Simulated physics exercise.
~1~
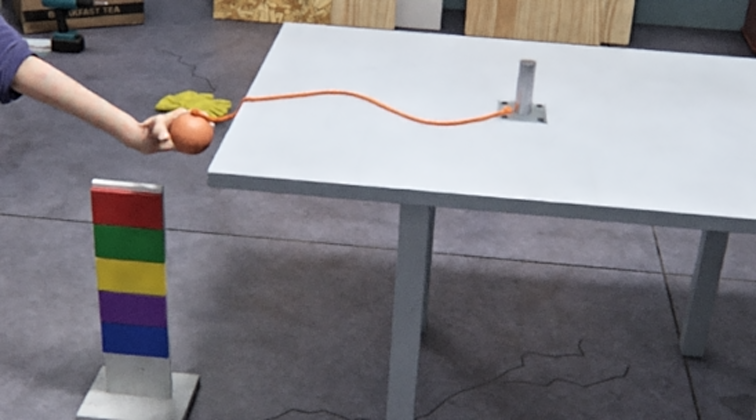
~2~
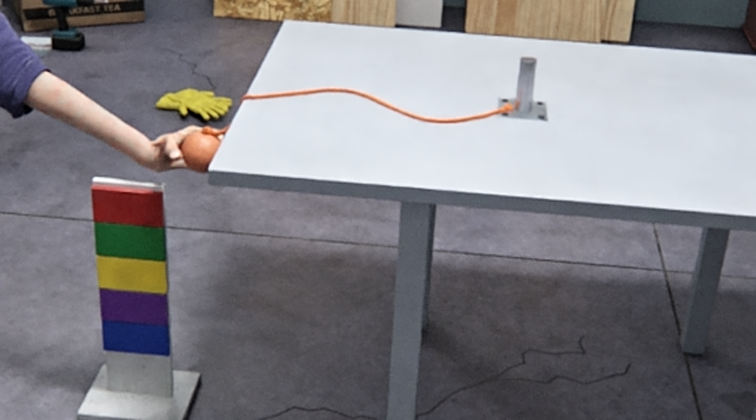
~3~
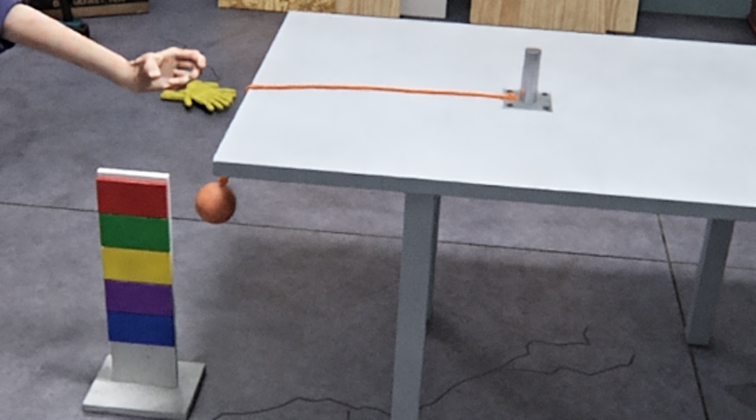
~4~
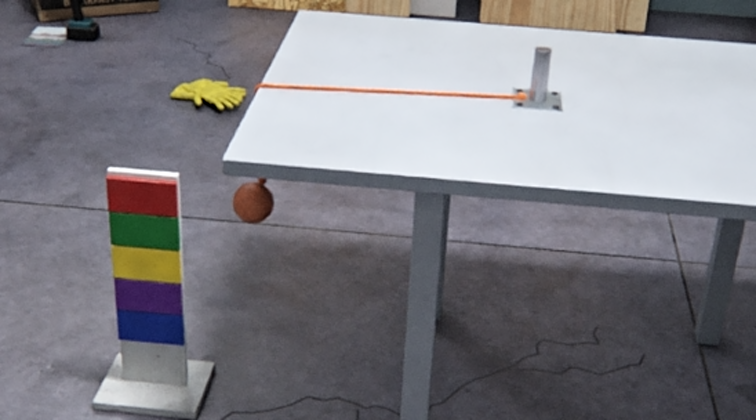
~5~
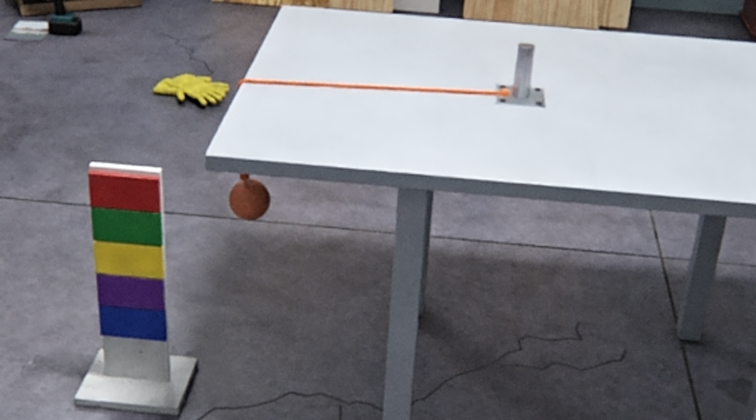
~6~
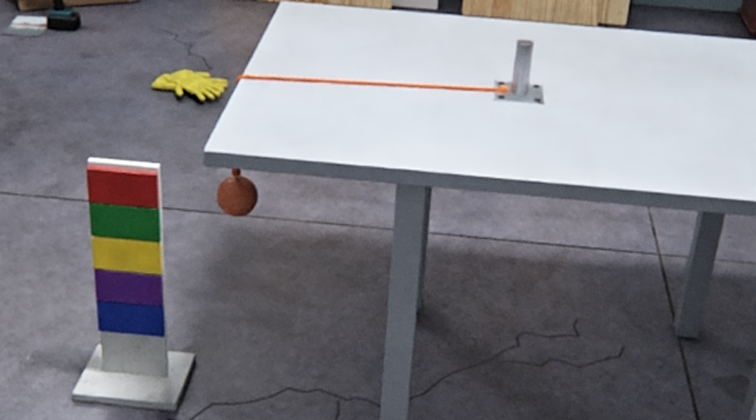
A hand releasing an orange ball on a slack cord at a table's edge, the ball dropping and hanging level with the red band.
